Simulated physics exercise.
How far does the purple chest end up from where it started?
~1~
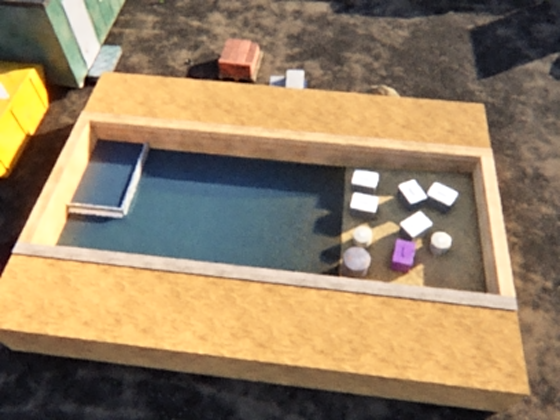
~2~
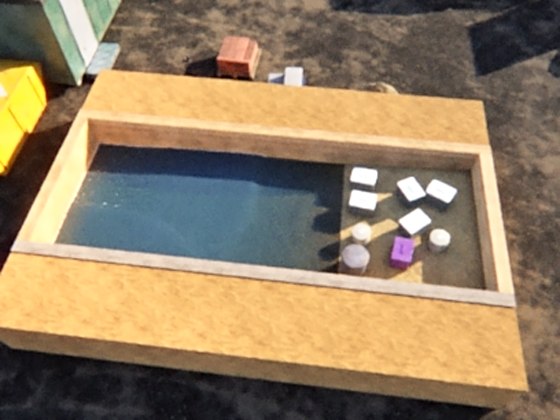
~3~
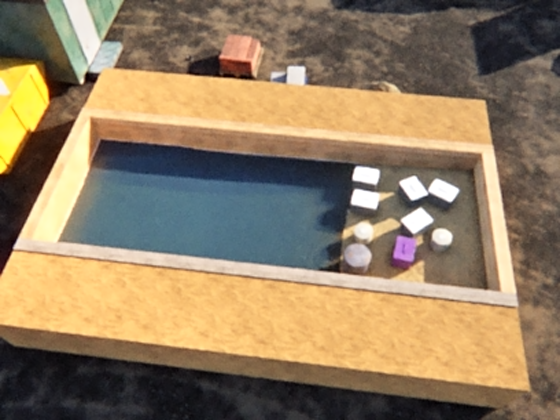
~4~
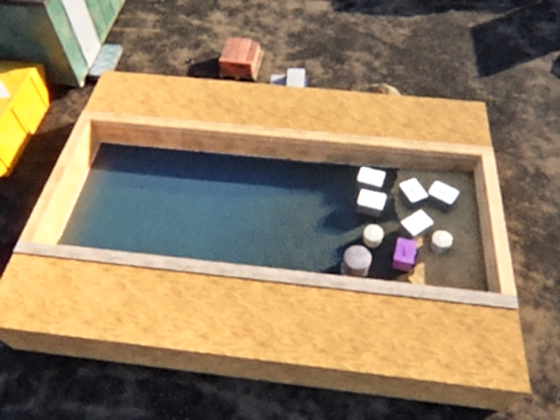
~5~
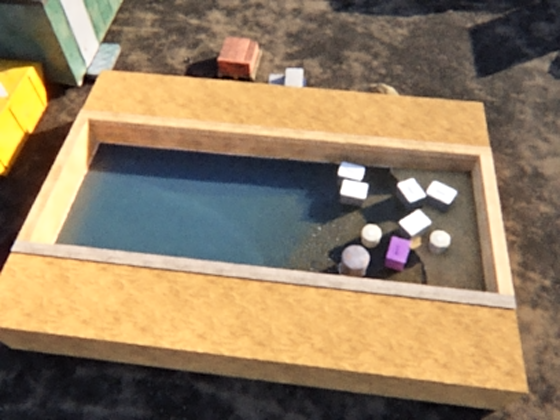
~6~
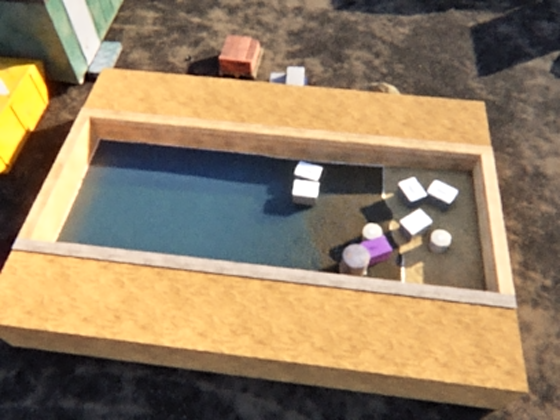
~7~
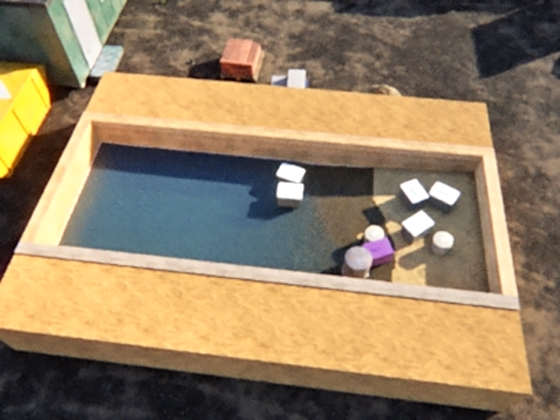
The purple chest is only nudged along, ending a short way to the left of where it started.
